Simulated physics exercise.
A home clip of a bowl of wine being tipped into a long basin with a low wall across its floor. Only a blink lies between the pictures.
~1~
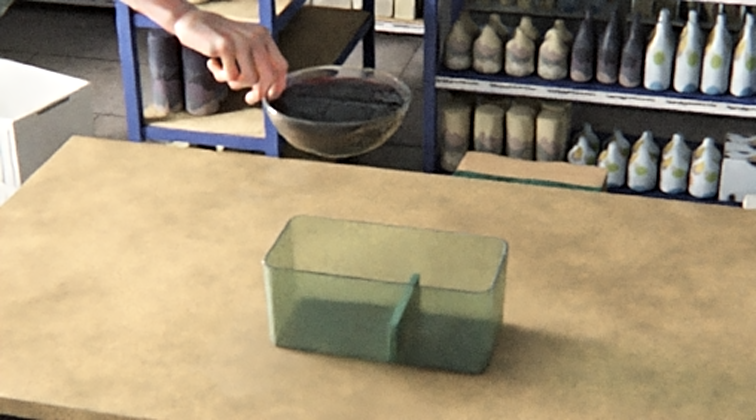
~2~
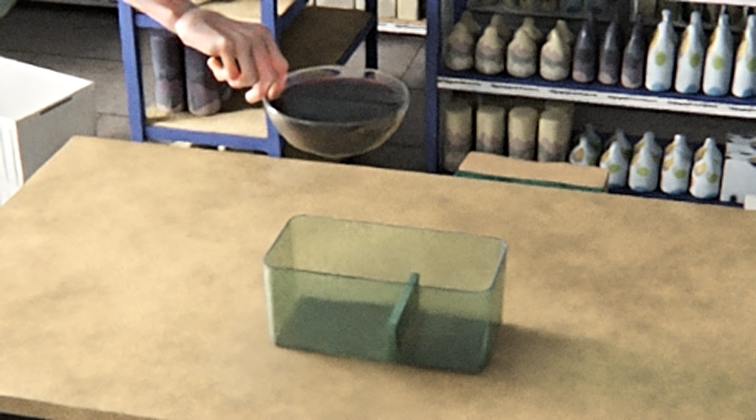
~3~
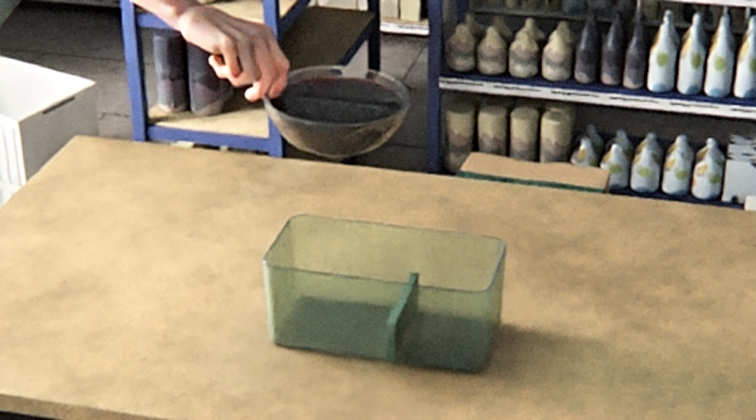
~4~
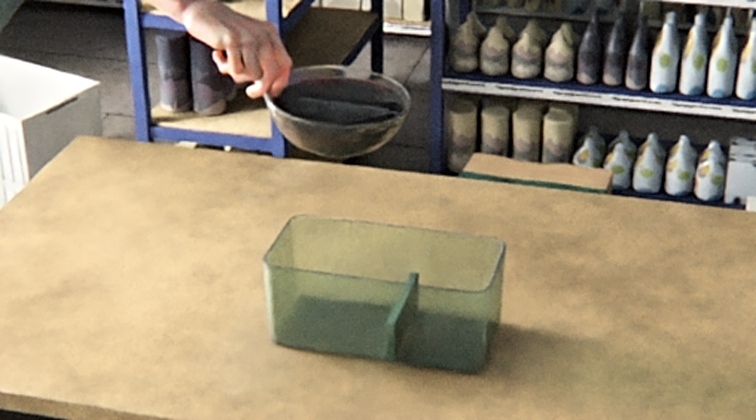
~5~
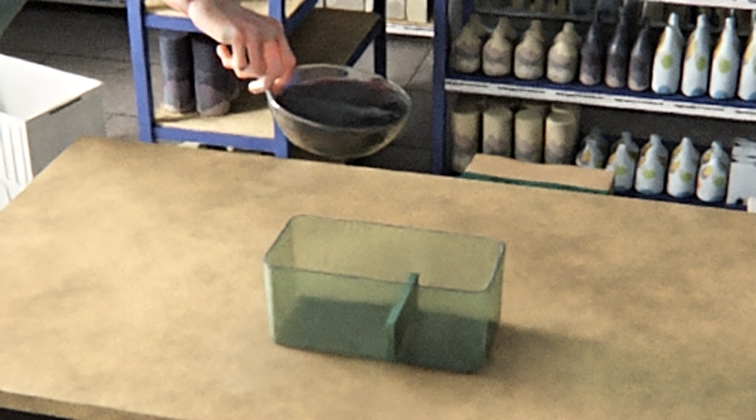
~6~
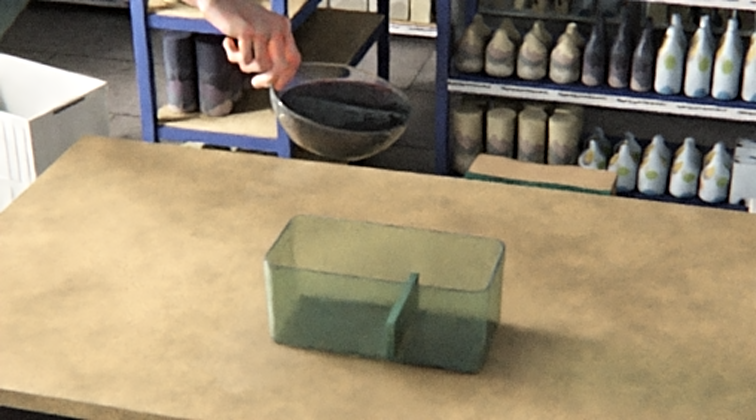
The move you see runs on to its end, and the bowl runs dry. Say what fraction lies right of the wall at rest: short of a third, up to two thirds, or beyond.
The share right of the wall is above two thirds.
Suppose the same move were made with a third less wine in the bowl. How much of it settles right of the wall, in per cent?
About 90 per cent.
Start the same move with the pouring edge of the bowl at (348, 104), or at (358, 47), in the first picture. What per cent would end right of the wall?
Roughly 50 per cent, and 70 per cent.
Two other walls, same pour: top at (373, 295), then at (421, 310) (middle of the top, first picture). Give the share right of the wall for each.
The first gives 75 %, the second 55 %.
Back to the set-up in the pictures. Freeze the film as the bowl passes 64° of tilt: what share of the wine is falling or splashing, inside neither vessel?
About 50 per cent.
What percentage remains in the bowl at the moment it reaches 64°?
Some 30 per cent.
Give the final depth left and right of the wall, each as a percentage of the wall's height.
Some 10 per cent left and 80 right.
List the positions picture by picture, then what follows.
In the first frame, it leans 0°; its right rim is at (407, 103); the wine meets the walls at (273, 94) and (405, 107); the long basin's rim runs from (277, 240) to (500, 267); the wall's top is at (405, 299).
In the second frame, it leans 1°; its right rim is at (407, 103); the wine meets the walls at (274, 94) and (404, 108).
In the third frame, it leans 2°; its right rim is at (407, 106); the wine meets the walls at (274, 93) and (404, 109).
In the fourth frame, it leans 5°; its right rim is at (407, 109); the wine meets the walls at (276, 93) and (405, 111).
In the fifth frame, it leans 8°; its right rim is at (408, 115); the wine meets the walls at (279, 93) and (407, 112).
In the sixth frame, it leans 13°; its right rim is at (409, 120); the wine meets the walls at (282, 93) and (409, 114).
A moment on, the bowl is tipped part way and 30 per cent is still to pour, 0 is left of the wall and 21 right of it.
Next, the bowl is tipped on its side and 0 per cent is still to pour, 13 is left of the wall and 73 right of it.
Then the bowl is tipped on its side and 0 per cent is still to pour, 18 is left of the wall and 76 right of it.
Later the bowl is tipped on its side and 0 per cent is still to pour, 18 is left of the wall and 75 right of it.
In the end 18 per cent lies left of the wall, 75 right of it and 6 outside.
